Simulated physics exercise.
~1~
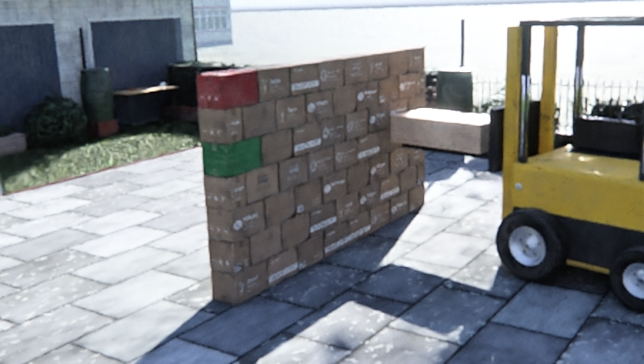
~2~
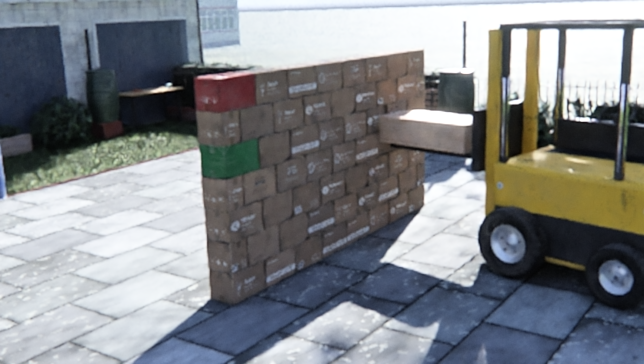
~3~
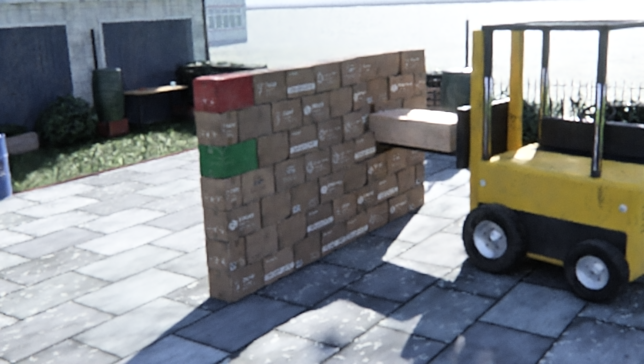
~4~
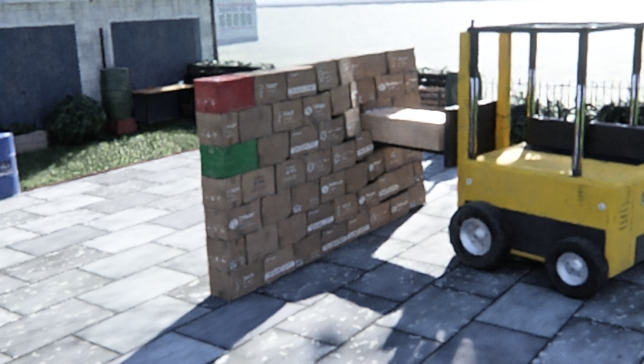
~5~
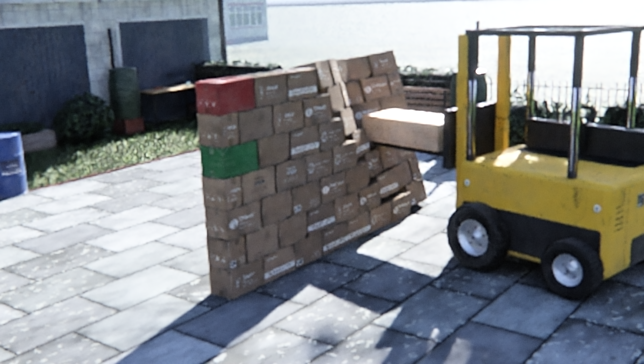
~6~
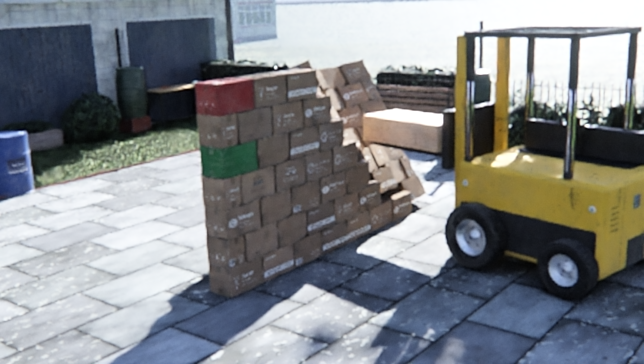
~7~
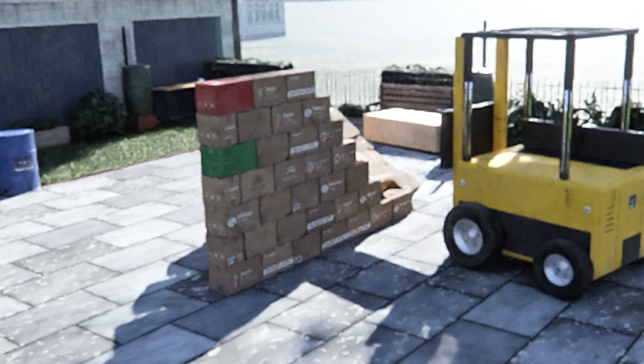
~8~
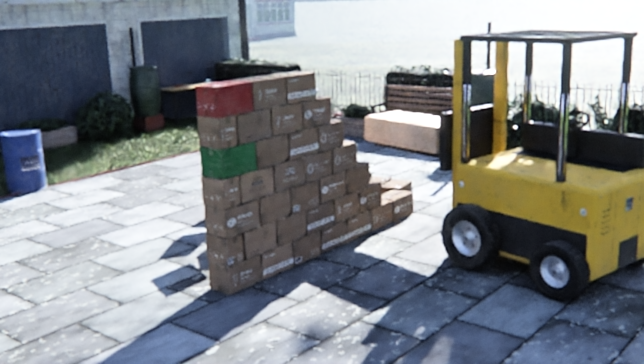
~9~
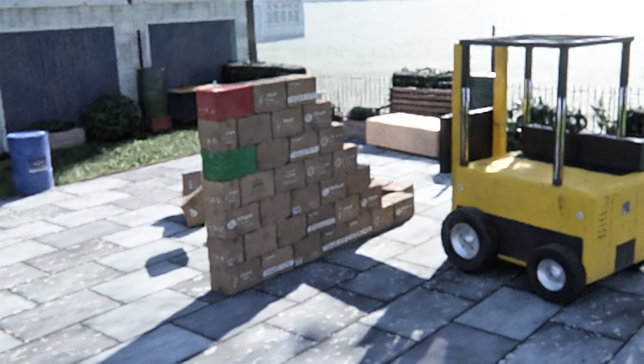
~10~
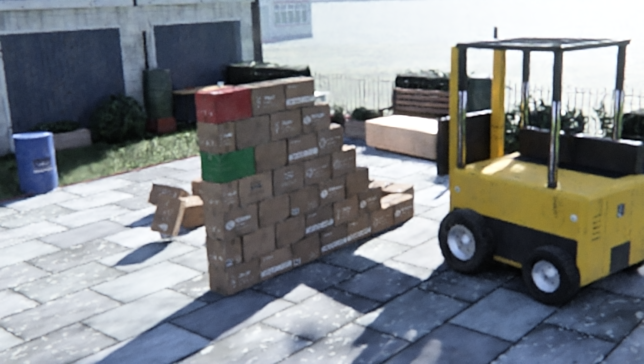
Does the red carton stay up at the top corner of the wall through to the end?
Yes, the red carton keeps its place at the top left corner while the far part of the wall falls away.
